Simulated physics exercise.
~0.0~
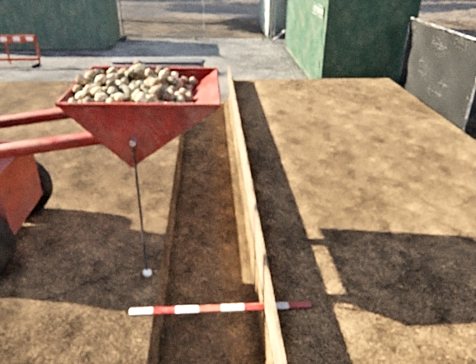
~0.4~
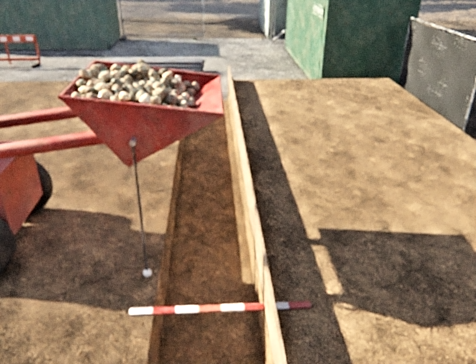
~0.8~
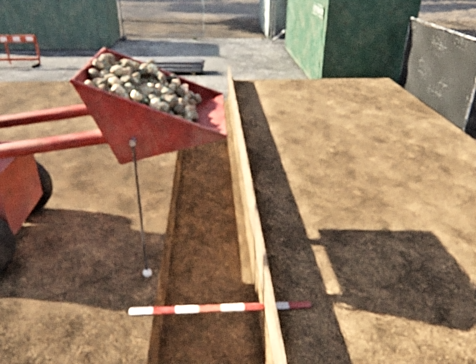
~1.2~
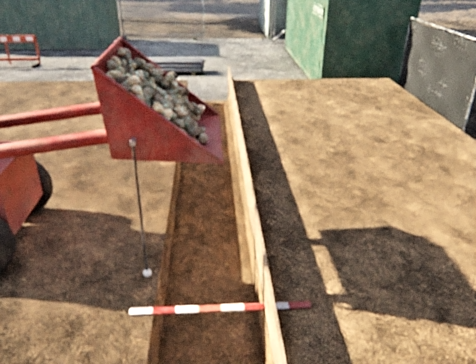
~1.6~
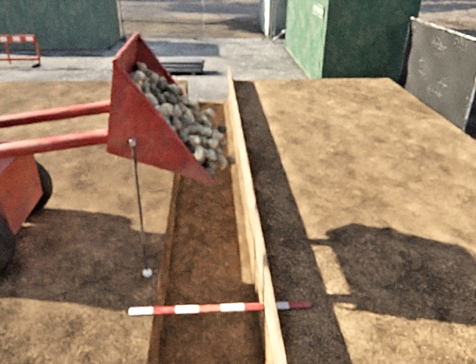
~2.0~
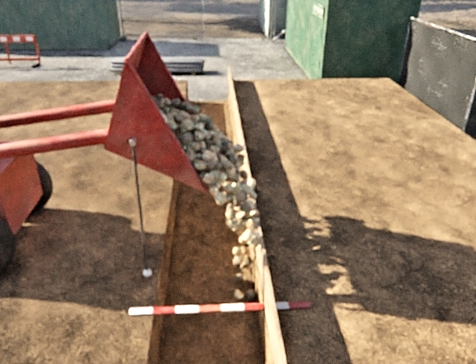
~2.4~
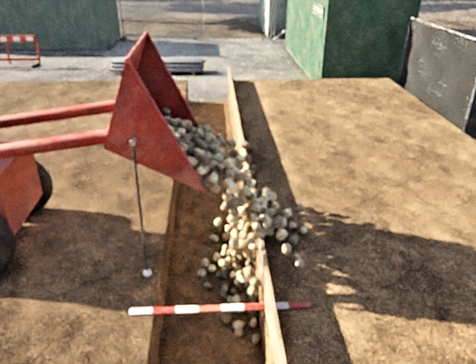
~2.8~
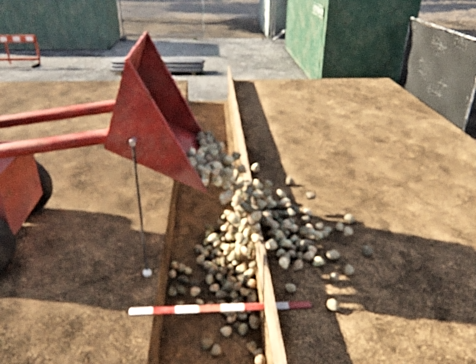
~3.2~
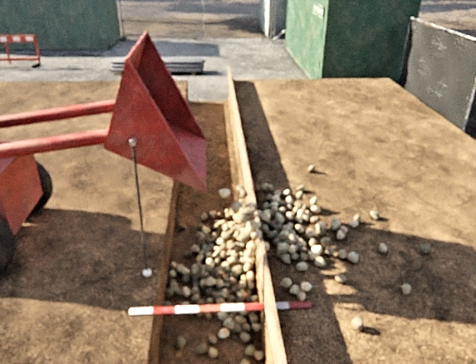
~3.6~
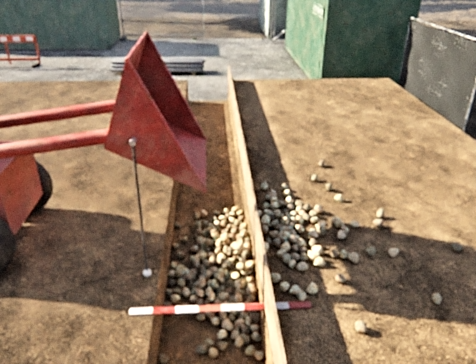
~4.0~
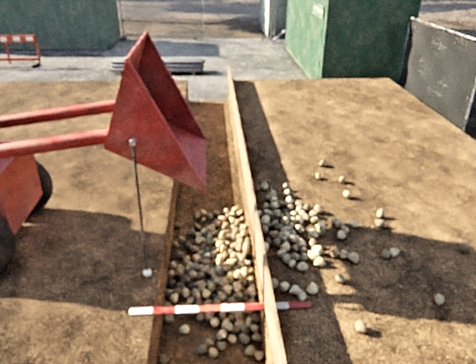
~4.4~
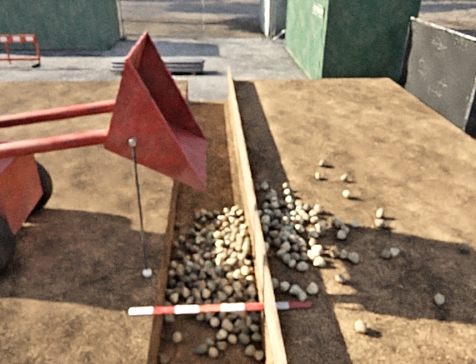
Red loader bucket tipping rounded cobbles into a plank-edged trench, most piling up inside while others spill over the plank and scatter right.
